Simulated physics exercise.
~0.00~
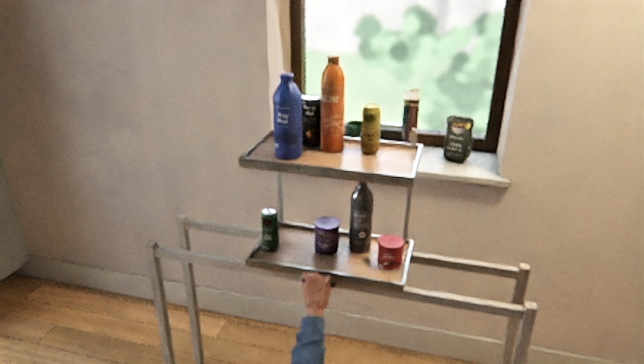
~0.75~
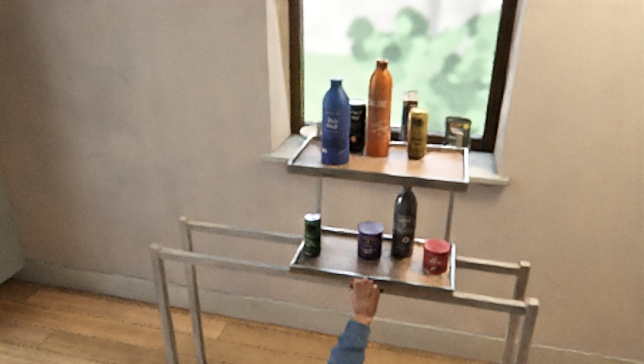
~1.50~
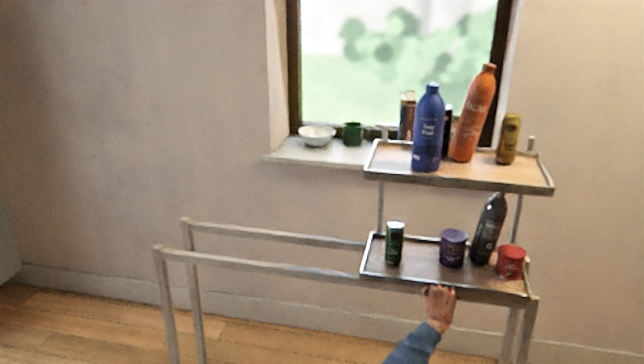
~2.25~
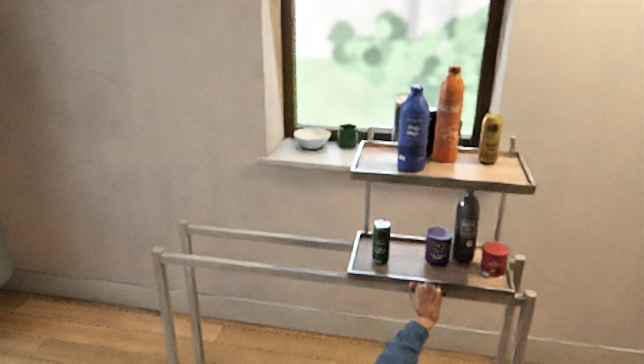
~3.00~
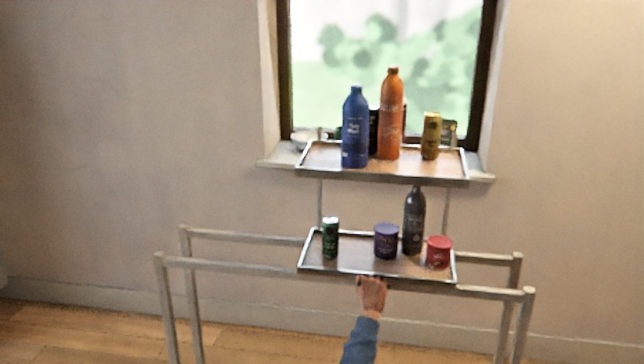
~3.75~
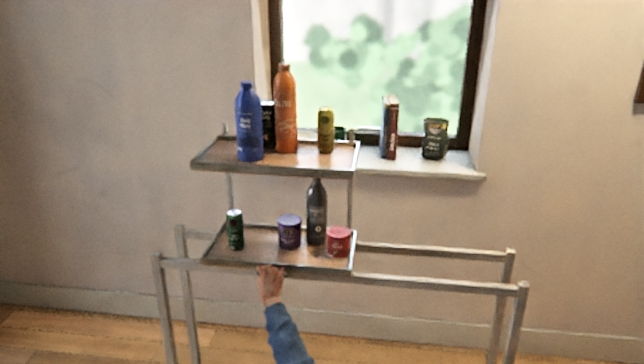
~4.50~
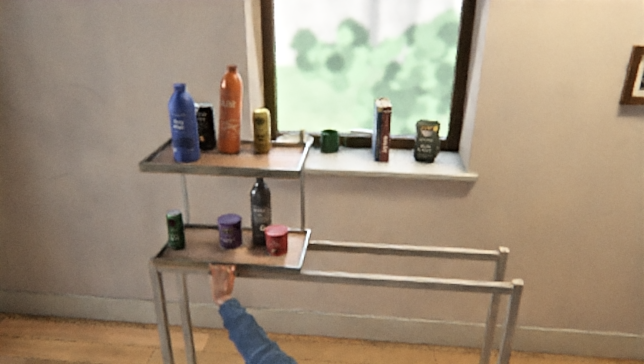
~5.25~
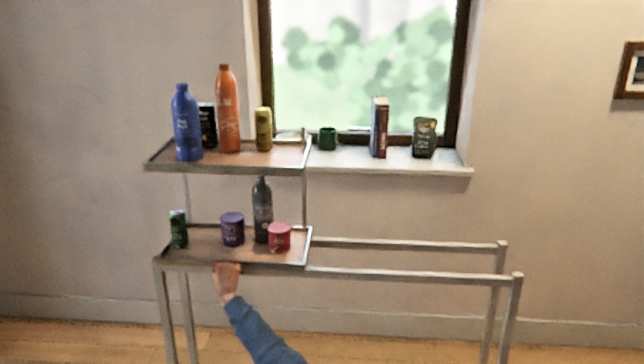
A tall orange bottle and a blue bottle stand with a yellow can and a black can on the upper tray of a metal two-tier carrier, seen from the front in a plain room before a window. The lower tray holds a green can, a purple tin, a dark grey bottle and a red tin. A hand slides the carrier right along the rails to the end, where the orange and grey bottles lean. They settle upright as the hand draws it back left, uncovering items on the windowsill. It stops at the left end with everything still standing.
